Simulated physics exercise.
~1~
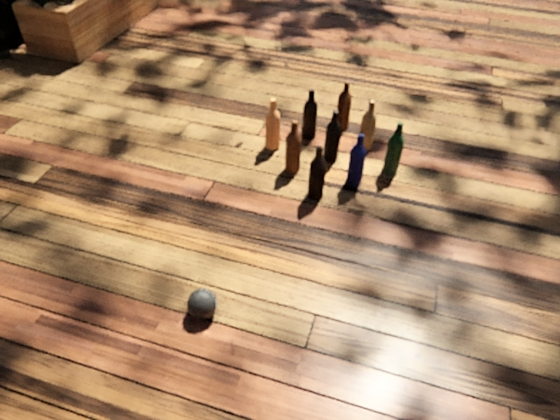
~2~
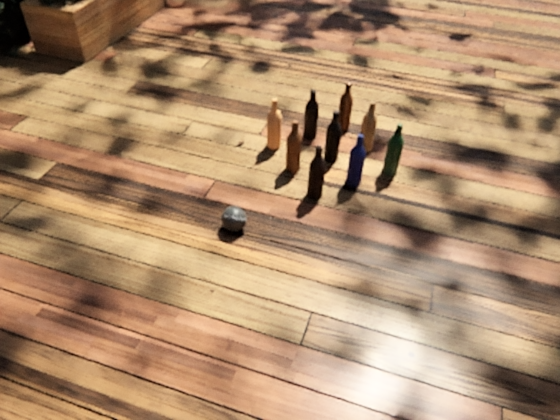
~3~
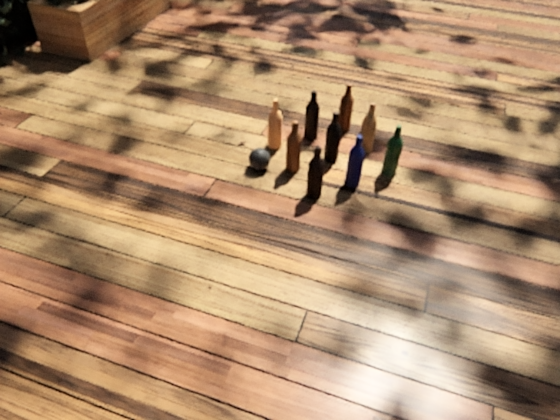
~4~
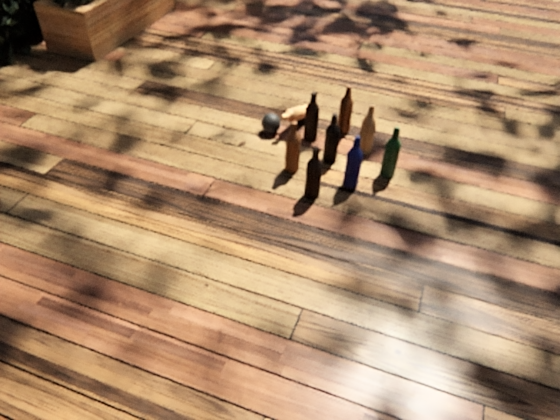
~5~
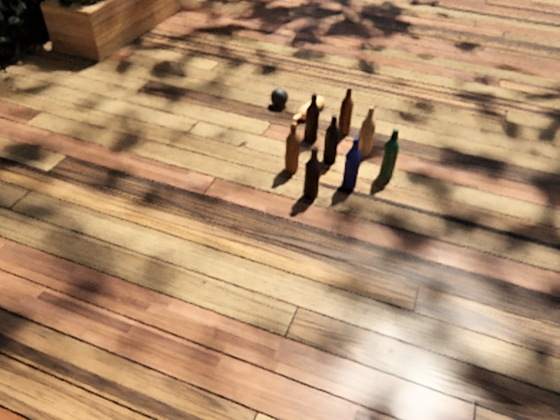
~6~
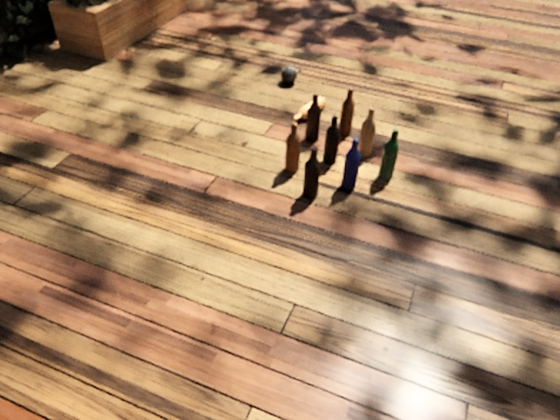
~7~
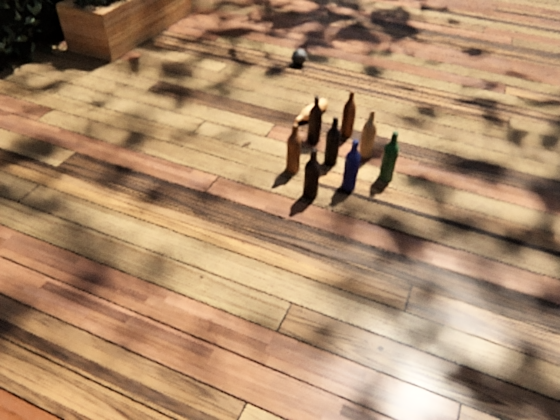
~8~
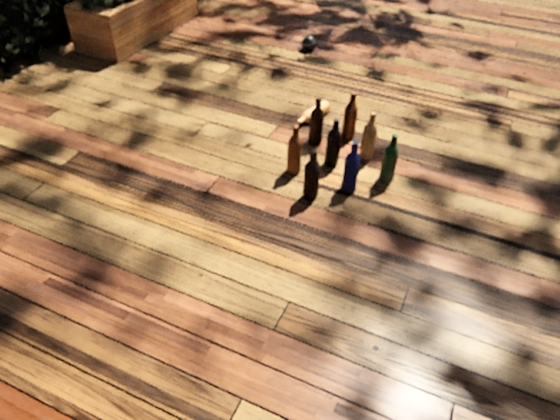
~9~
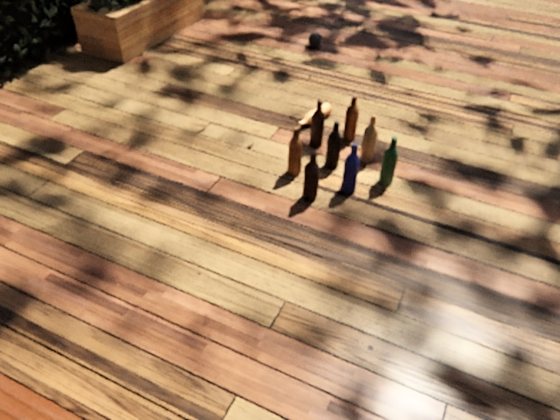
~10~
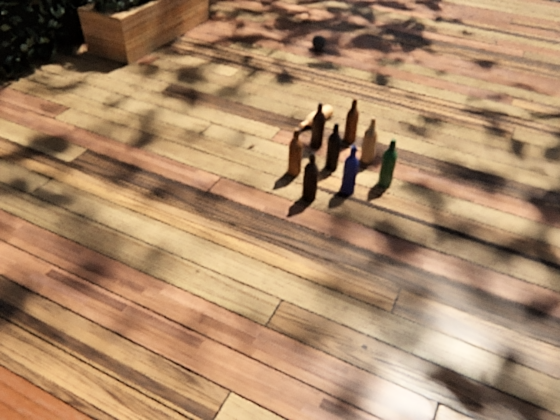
Stone ball rolling across a sunlit wooden deck, knocking over one pale bottle-shaped skittle and rolling beyond the others, still standing.
